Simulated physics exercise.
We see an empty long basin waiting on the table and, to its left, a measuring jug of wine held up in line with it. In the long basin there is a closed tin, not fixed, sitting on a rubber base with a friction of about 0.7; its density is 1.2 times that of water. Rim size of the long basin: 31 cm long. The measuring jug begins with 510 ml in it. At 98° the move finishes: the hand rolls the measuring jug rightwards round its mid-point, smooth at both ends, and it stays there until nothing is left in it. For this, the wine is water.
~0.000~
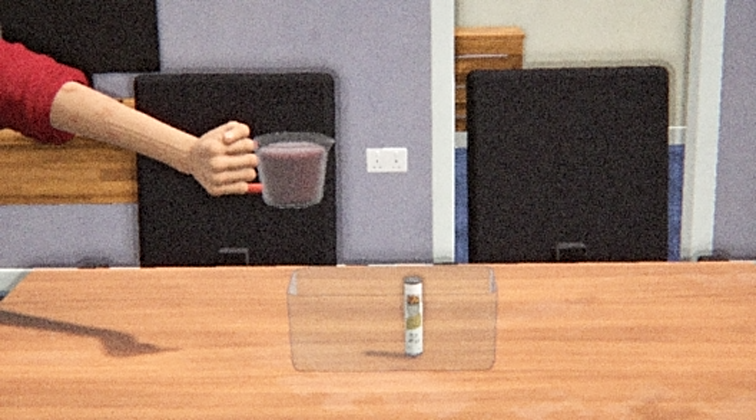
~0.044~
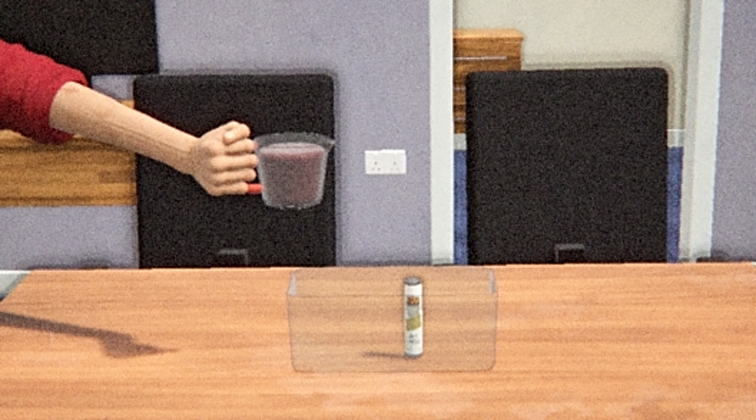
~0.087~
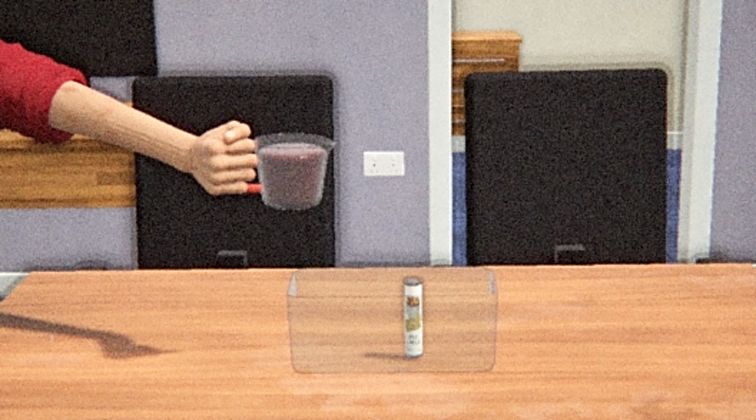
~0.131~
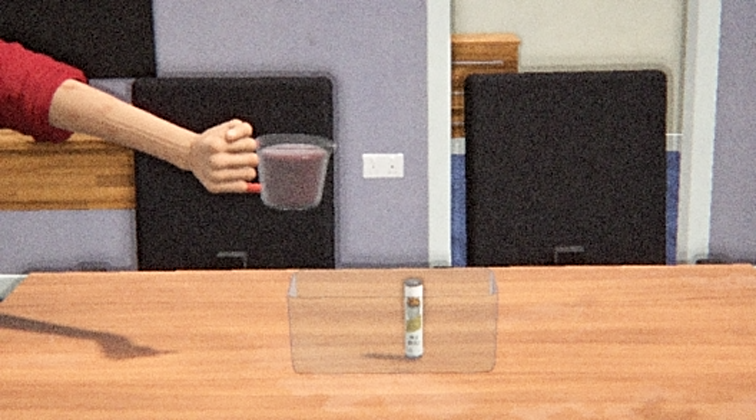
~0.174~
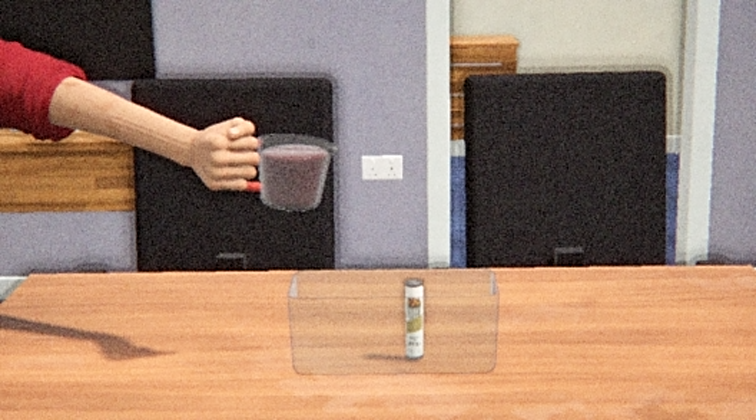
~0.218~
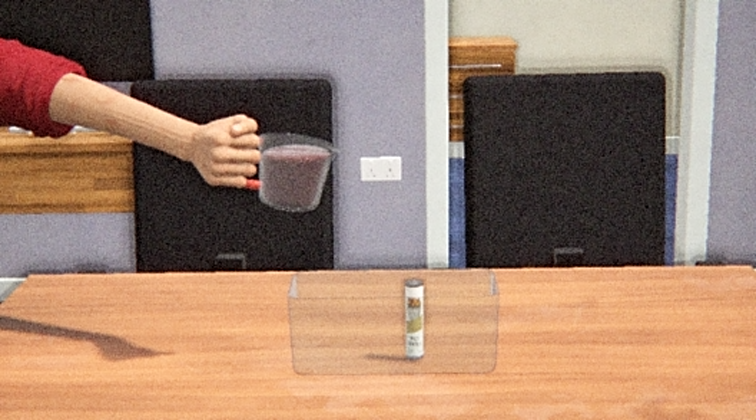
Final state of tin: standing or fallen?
Standing.
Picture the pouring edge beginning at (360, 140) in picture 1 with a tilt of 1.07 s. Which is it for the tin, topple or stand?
It tumbles.
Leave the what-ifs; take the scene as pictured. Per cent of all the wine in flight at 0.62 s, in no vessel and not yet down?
About 22 per cent.
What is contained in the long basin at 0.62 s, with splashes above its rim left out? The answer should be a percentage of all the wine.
About 5%.
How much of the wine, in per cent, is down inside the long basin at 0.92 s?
Some 56 percent.
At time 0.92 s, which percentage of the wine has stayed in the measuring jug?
18 %.
Then, 0.62 s in, the tilt is 62° and 73 per cent is still to pour; the tin stands where it began.
Then, 0.92 s in, the tilt is 93° and 18 per cent is still to pour; the tin stands 1 cm from where it began.
Then, 1.23 s in, the tilt is 98° and 1 per cent is still to pour; the tin stands 1 cm from where it began.
Then, 1.57 s in, the tilt is 98° and 0 per cent is still to pour; the tin stands 1 cm from where it began.
Finally, the tin stands 1 cm from where it began.
